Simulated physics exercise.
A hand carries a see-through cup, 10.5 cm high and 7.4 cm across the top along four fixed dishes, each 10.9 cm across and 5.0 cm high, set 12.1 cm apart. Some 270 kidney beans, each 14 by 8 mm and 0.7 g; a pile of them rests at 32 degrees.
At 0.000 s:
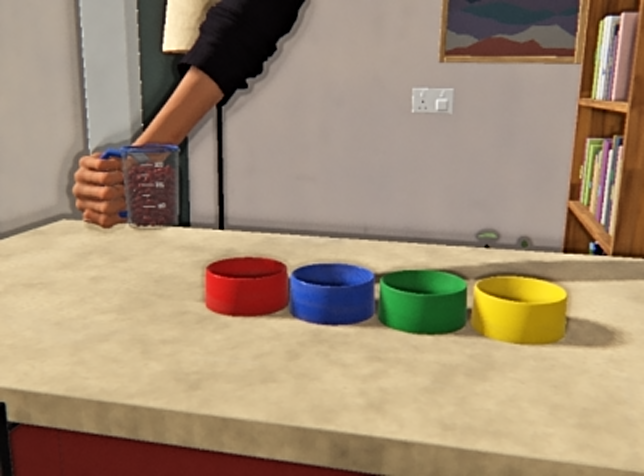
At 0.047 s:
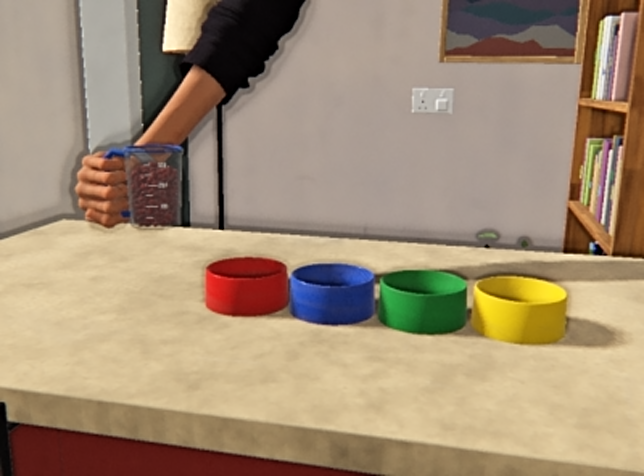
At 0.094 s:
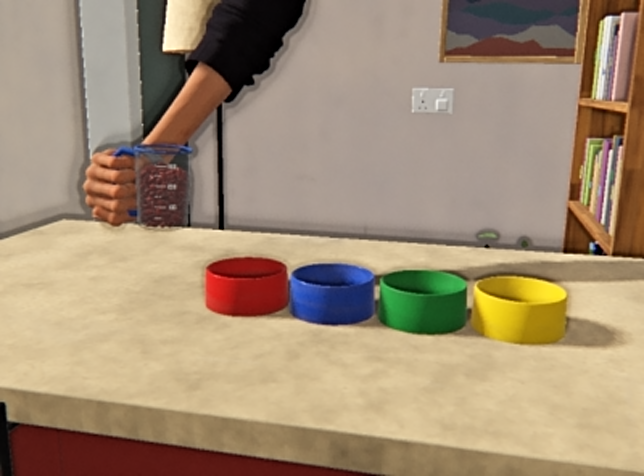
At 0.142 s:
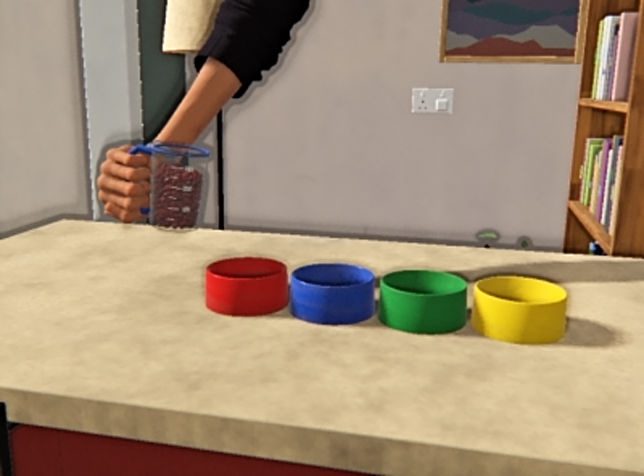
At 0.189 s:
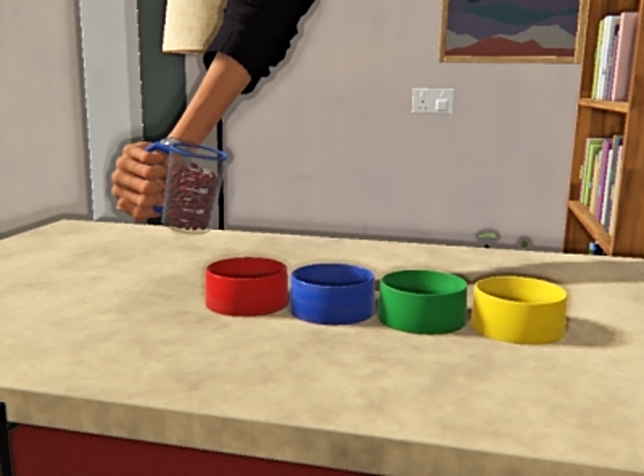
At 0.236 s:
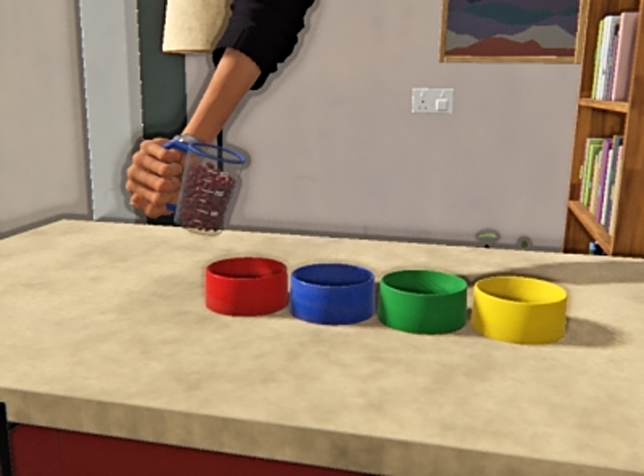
A hand moves a clear cup of dark red beans slightly right, gradually tilting it rightward.
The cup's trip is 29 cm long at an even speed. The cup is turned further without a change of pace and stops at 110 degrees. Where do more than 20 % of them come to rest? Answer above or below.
Red: Below, blue: Below, green: Above, yellow: Below, counter: Below.
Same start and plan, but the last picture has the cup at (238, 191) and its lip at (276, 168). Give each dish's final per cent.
Red 0, blue 0, green 100, yellow 0.
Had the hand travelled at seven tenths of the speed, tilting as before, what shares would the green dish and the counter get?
Green 100; counter 0.
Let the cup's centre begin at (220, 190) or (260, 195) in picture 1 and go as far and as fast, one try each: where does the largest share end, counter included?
Most goes to: Yellow; yellow.
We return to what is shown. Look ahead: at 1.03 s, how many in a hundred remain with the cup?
About 95 per cent.
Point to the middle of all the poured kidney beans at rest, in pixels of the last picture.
Near (417, 302).
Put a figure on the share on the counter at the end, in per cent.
About 0 per cent.
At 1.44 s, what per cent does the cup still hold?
Roughly 65 per cent.
After 0.71 s, tilt 61 degrees; cup holds 100 %.
After 1.03 s, tilt 91 degrees; cup holds 95 %, green 5 %.
After 1.44 s, tilt 110 degrees; cup holds 65 %, green 30 %.
At rest (3.1 s), red 0 %, blue 0 %, green 100 %, yellow 0 %, counter 0 %.
